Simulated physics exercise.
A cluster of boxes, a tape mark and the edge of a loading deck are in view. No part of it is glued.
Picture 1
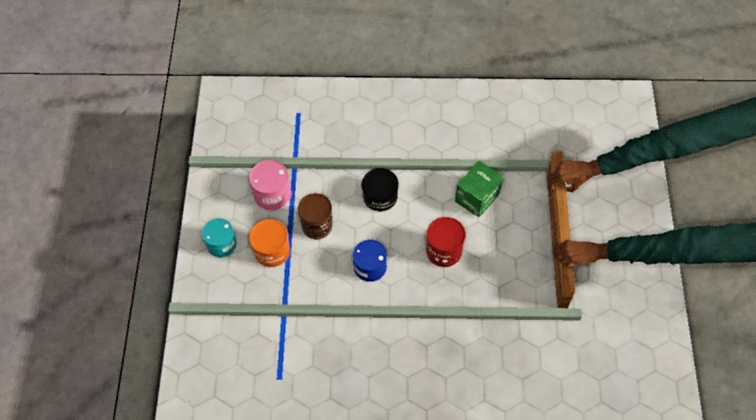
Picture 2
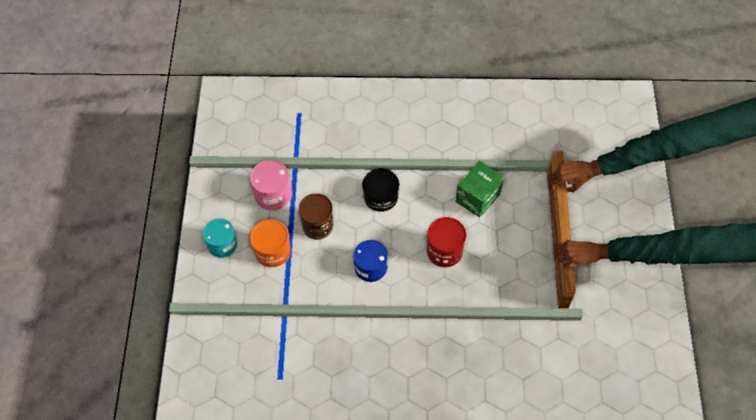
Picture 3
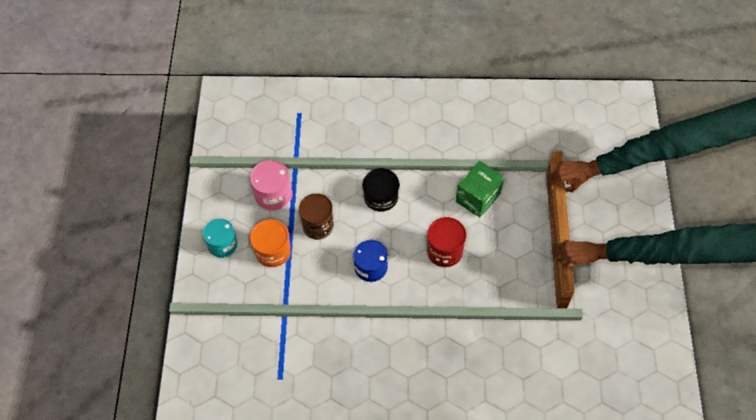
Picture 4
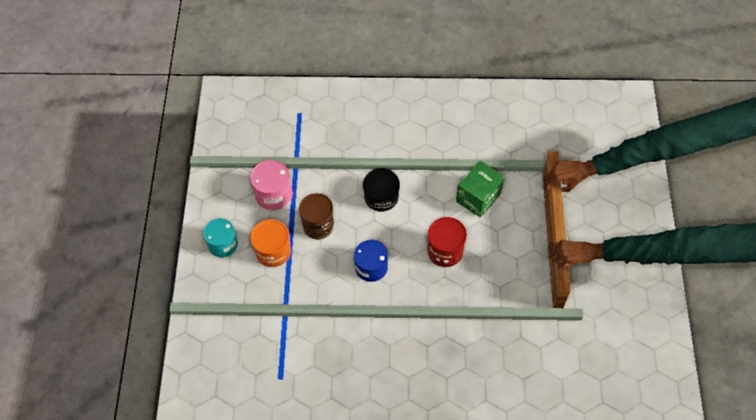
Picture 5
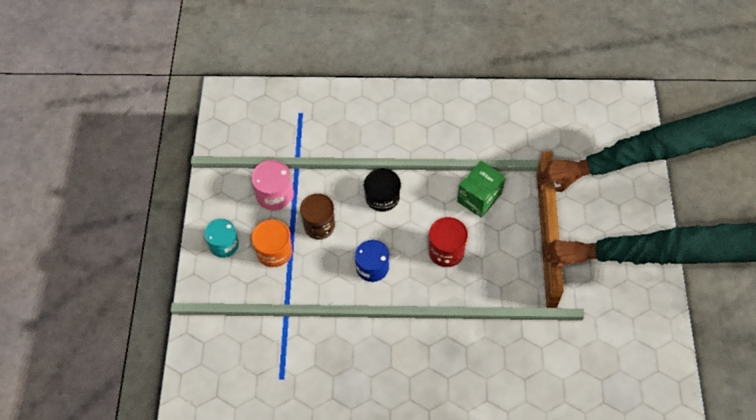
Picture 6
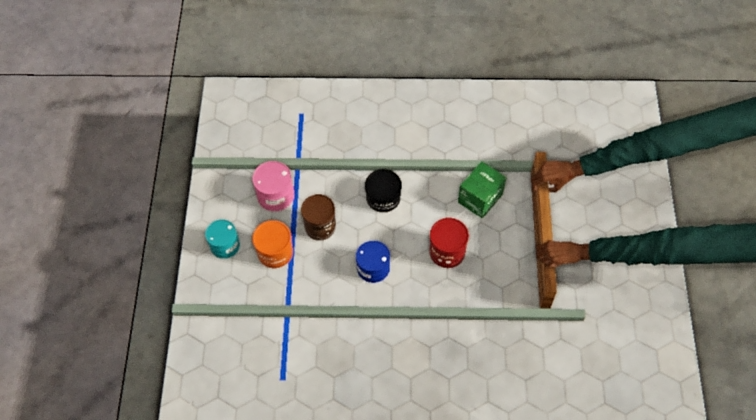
Two hands in dark green sleeves reach in from the right and grip an upright wooden plank, seen from above on a pale hexagon-patterned surface over grey flooring. Between two pale green rails sit pink, turquoise, orange, brown, black, blue and red cylindrical containers and a green box, with a blue line crossing near the left. The hands slide the plank slightly left, touching nothing, while the containers and view stay almost still.
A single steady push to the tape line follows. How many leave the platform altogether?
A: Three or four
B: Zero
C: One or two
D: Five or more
B, zero.
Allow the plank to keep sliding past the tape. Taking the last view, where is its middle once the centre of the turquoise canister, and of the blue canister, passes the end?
Estimated middle: (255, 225), and (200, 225) for the other.
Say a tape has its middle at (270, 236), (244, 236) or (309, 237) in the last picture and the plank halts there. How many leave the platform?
The three tries give 0, 2 and 0.
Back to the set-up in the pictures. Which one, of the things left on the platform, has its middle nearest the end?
Nearest at the end: The pink canister.
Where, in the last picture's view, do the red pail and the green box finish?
In the last picture, roughly (272, 238) and (279, 197).
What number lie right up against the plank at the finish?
That number would be 3.
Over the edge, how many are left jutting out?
In total, 0 of them.
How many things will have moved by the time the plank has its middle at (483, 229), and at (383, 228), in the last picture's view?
The counts are 1 and 4.
Soon after, none off yet; turquoise canister at rest near (223, 239); pink canister at rest near (274, 186); orange pail at rest near (274, 245).
In the end, the number that fall off is zero.
